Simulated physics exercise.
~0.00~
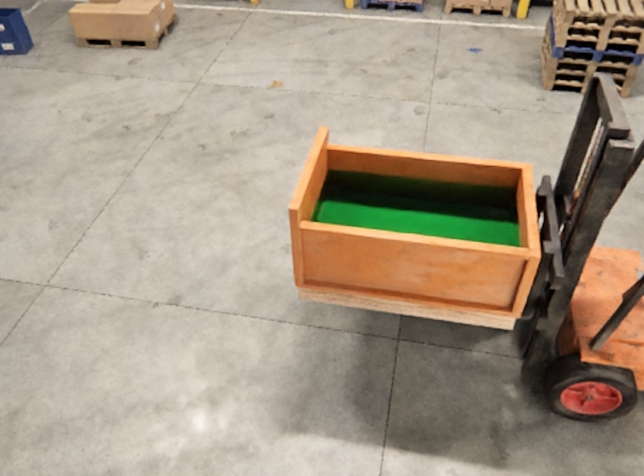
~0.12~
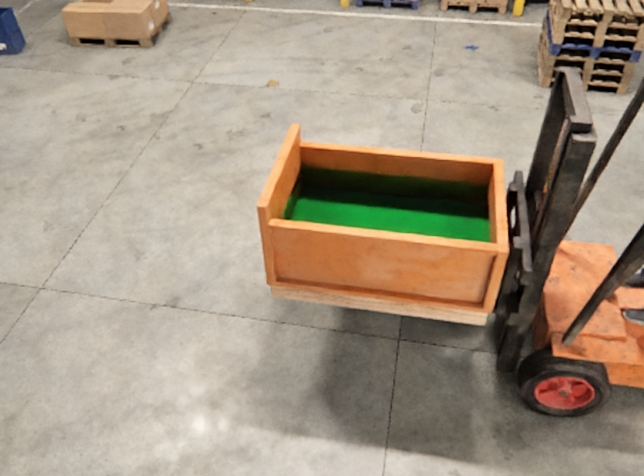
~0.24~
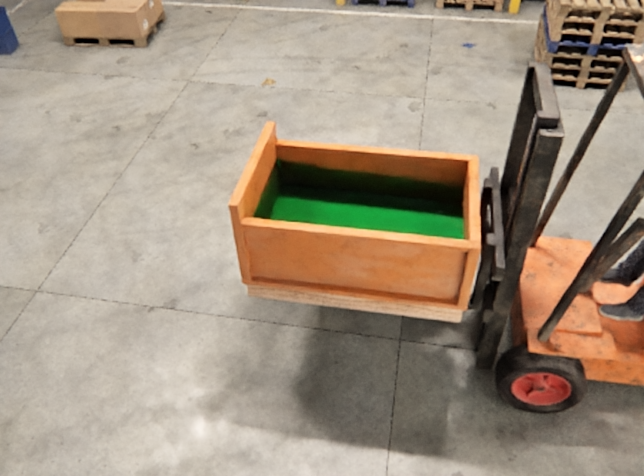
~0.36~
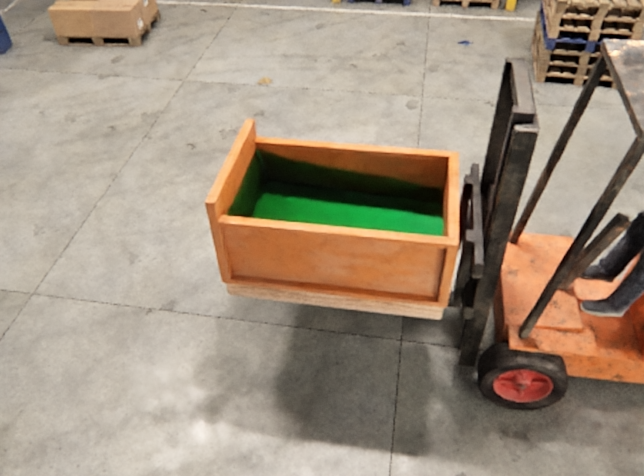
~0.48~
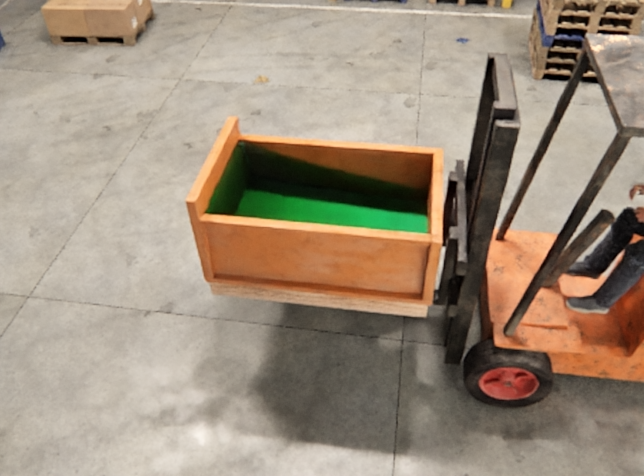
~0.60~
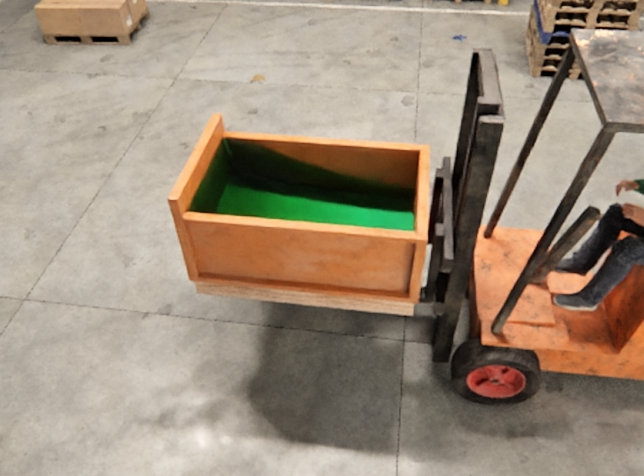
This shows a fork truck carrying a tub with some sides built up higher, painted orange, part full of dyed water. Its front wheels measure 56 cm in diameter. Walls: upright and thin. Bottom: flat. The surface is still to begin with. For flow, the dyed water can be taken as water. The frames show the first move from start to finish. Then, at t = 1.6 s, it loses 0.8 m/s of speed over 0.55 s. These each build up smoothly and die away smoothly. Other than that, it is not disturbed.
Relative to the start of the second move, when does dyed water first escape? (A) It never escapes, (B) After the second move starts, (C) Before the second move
B, after the second move starts.
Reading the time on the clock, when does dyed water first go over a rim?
2.5 s.
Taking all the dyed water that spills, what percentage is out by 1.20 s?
By that time, around 0 percent of it is out.
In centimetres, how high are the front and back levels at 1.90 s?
At the front the surface is at 40 cm, while at the back it is at 26 cm.
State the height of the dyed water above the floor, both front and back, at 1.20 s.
Close to 28 cm at the front end and 46 cm at the back end.
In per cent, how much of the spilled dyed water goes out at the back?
I'd estimate some 70 percent of what spills.
Then, 1.20 s in, the surface is 29 cm up at the front and 45 cm at the back; nothing has left.
Then, 1.90 s in, the surface is 39 cm up at the front and 26 cm at the back; nothing has left.
Then, 2.70 s in, the surface is 30 cm up at the front and 29 cm at the back; 2 per cent is out, over the far side and the near side.
Then, 5.14 s in, 8 per cent is out, over the back; the first of it left at about 2.50 s, and the second move began at 1.6 s.
